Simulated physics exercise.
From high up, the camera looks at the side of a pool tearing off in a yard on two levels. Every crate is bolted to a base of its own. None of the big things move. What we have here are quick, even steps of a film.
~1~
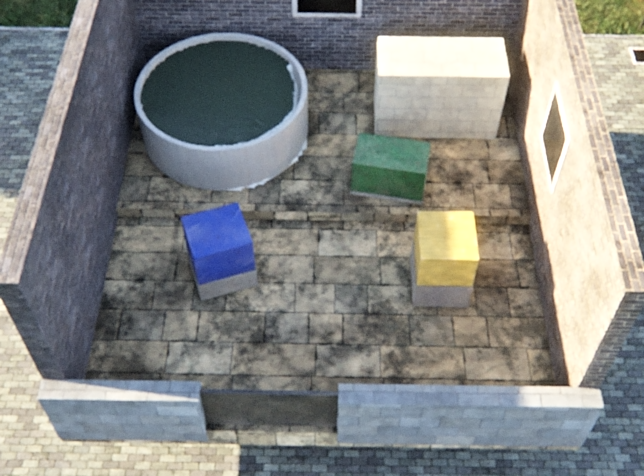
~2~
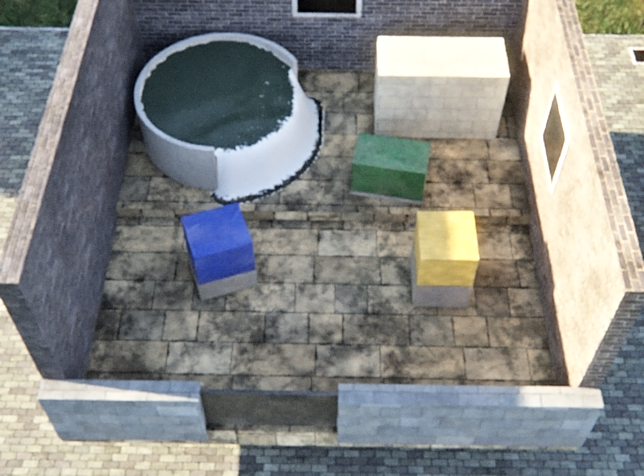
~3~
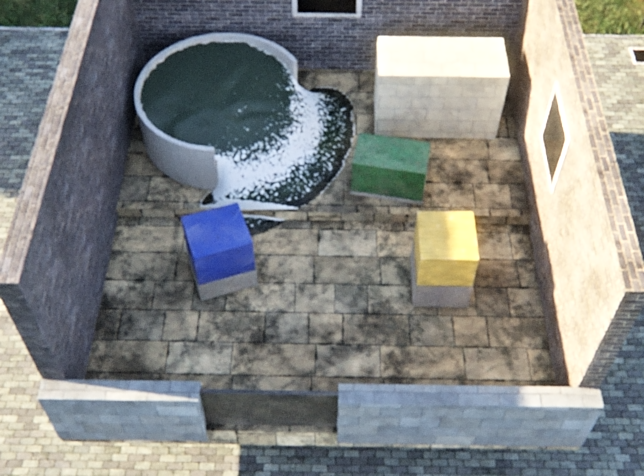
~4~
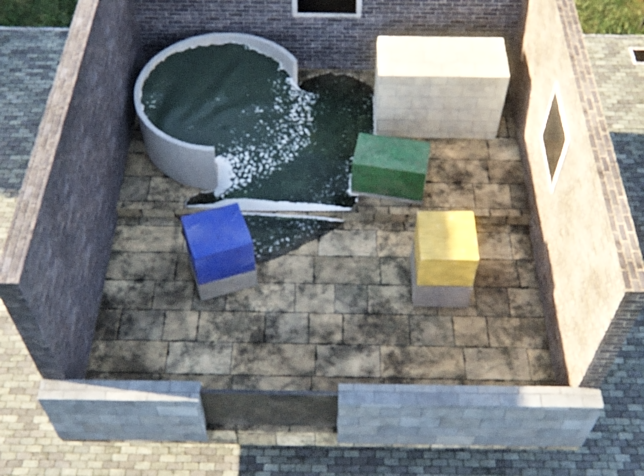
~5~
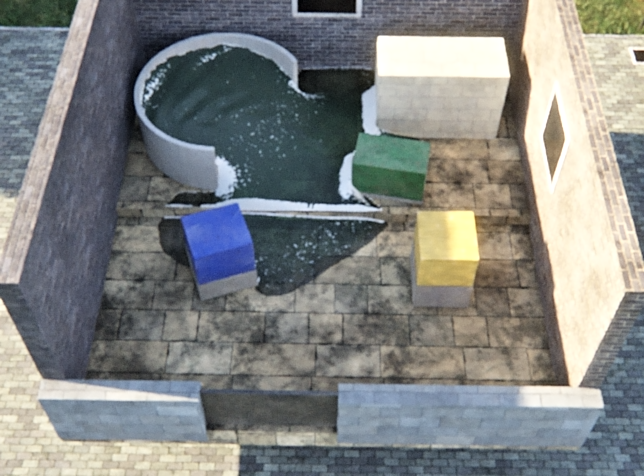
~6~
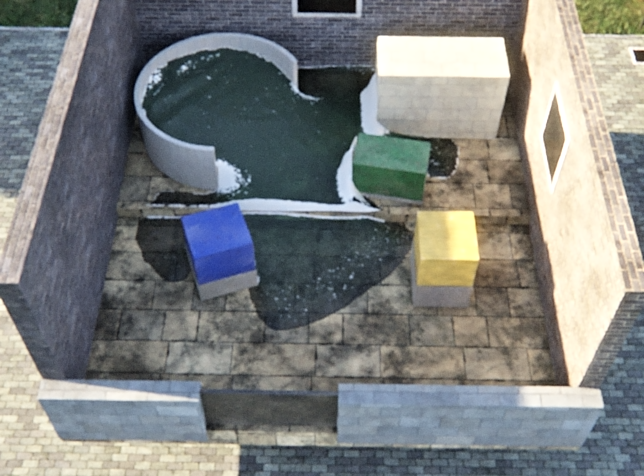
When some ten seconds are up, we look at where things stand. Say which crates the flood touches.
In order: The yellow crate will be out of the flood; the blue crate will be out of the flood; the green crate will be reached by the flood.
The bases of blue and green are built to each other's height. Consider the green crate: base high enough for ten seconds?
The green one is reached.
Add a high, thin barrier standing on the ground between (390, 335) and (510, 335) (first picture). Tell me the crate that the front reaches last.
It's the crate marked yellow.
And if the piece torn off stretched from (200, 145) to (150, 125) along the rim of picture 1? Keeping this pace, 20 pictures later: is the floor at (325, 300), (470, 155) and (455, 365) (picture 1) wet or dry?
In turn: Awash, clear, covered.
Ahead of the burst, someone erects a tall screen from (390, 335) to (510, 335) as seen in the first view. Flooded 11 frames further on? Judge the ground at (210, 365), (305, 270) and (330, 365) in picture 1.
As listed: Not flooded, awash, awash.
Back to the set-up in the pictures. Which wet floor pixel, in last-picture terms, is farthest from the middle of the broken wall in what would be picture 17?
Somewhere near (561, 418).
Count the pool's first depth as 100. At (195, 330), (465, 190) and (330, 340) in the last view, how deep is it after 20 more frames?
4, 2 and 10 per cent, roughly.
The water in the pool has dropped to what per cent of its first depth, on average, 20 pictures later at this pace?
Near 16 in a hundred.
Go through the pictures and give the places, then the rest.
In the first picture, the round tank at (222, 92) is whole and still.
In the second picture, water pours out at (291, 144) and has run to a hidden place.
In the third picture, the front is at (328, 91), out from the gap at (291, 148).
In the fourth picture, the front is at (344, 78), out from the gap at (291, 150).
In the fifth picture, water pours out at (291, 151) and has run to (375, 71).
In the sixth picture, the front is at a hidden place, out from the gap at (291, 151).
A moment on, water covers 60 % of the floor; the yellow crate water round its plinth, the blue crate water round its plinth, the green crate water round its plinth.
Next, water covers 70 % of the floor; the yellow crate water round its plinth, the blue crate water round its plinth, the green crate water round its plinth.
Then, water covers 90 % of the floor; the yellow crate water round its plinth, the blue crate water round its plinth, the green crate water round its plinth.
Later, water covers 100 % of the floor; the yellow crate water round its plinth, the blue crate water round its plinth, the green crate water round its plinth.
In the end, water covers 100 % of the floor; the yellow crate stayed above the water, the blue crate stayed above the water, the green crate was topped.
